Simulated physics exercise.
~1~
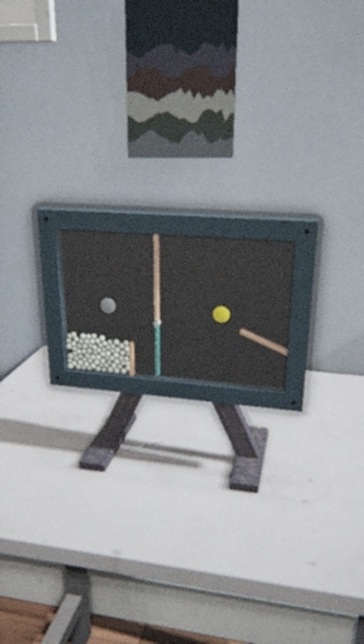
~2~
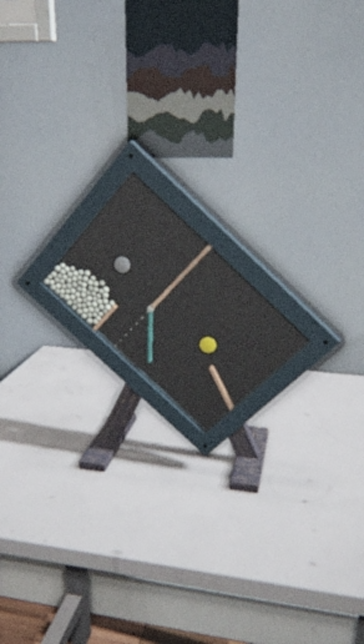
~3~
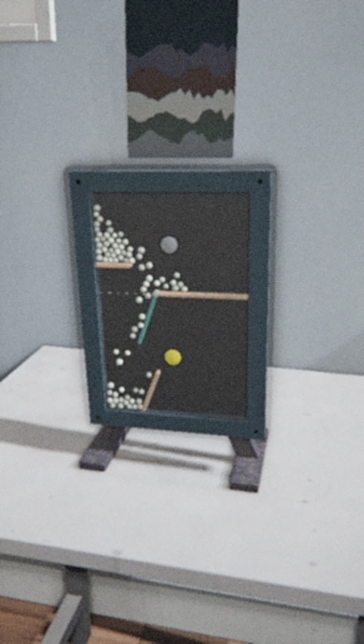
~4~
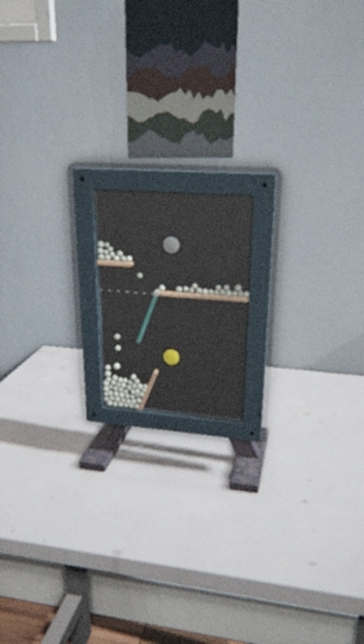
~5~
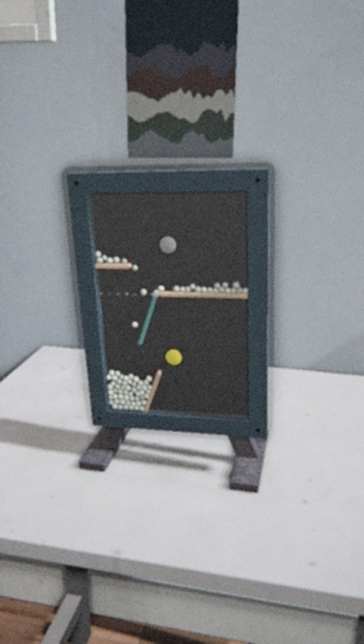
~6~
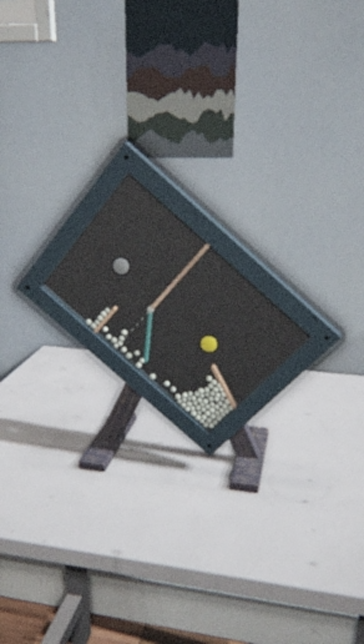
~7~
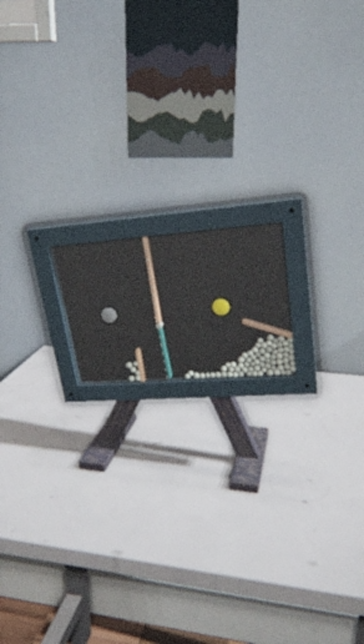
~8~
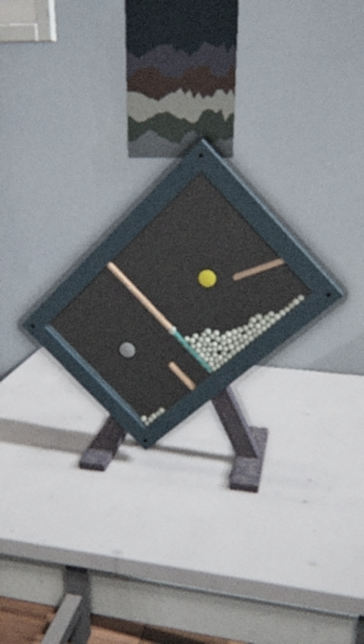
On a white tabletop, a framed box of white balls turning clockwise, then swinging back anticlockwise, ending tilted with most balls on the yellow side.
